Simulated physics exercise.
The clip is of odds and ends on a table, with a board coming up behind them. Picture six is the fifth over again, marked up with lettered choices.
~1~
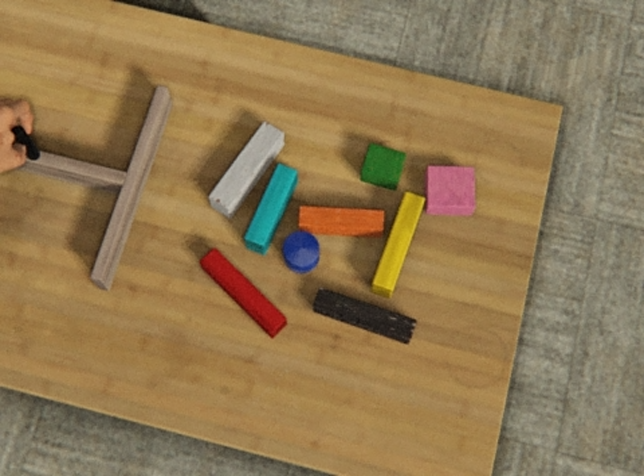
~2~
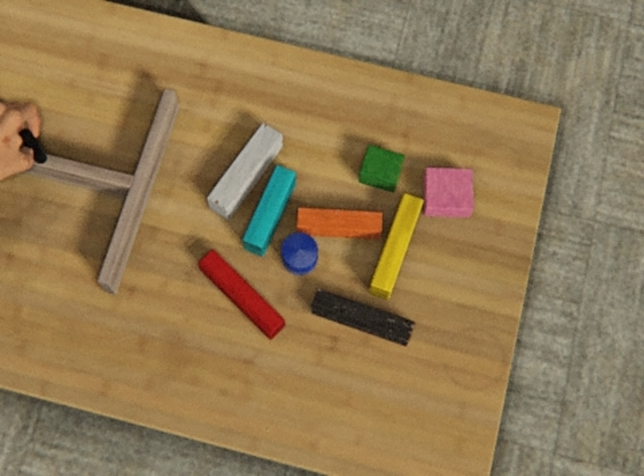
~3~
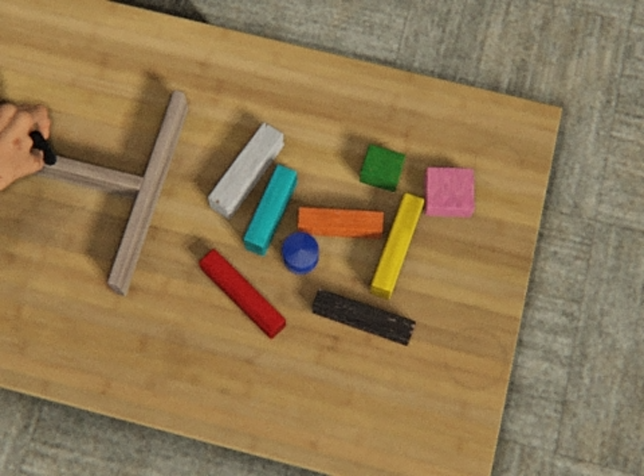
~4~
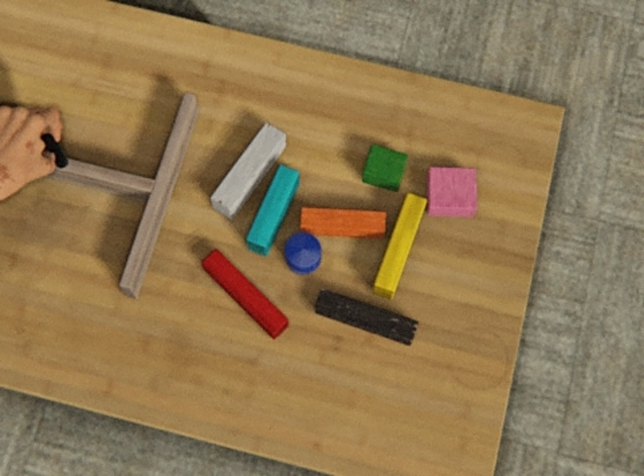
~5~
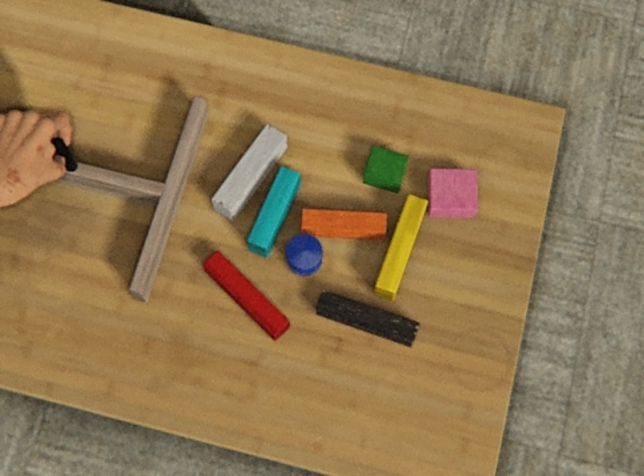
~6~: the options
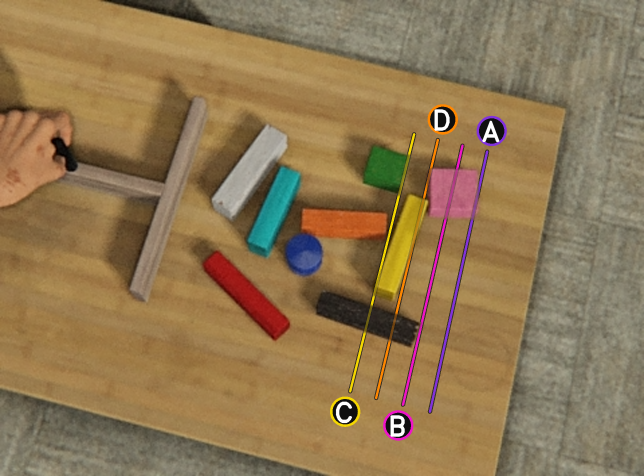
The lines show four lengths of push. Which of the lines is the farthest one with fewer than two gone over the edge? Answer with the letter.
Line B.
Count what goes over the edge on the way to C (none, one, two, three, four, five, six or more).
In all, none.
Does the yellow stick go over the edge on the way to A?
By then, yes.
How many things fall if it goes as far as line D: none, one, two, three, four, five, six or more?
The count is none.
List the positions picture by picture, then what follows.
In the first picture, red stick (244, 293); turquoise stick (272, 210); black bar (365, 316).
In the second picture, board (137, 182); white bar (246, 171).
In the third picture, board (147, 184); pink block (449, 192).
In the fourth picture, board (158, 187); yellow stick (400, 246).
In the fifth picture, board (168, 190); red stick (246, 296); turquoise stick (275, 212); black bar (367, 319).
On the marked copy, A at (460, 276); B at (434, 269); C at (384, 257); D at (408, 263).
With B. Early on, board (262, 213); pink block (457, 193); yellow stick (410, 251).
Further on, board (358, 237); yellow stick (468, 282); pink block (473, 195).
At the end, board (434, 256); yellow stick (522, 312); orange bar (530, 250); none fallen.
As for the rest, A drops three; C is within the limit but short; D is within the limit but short.
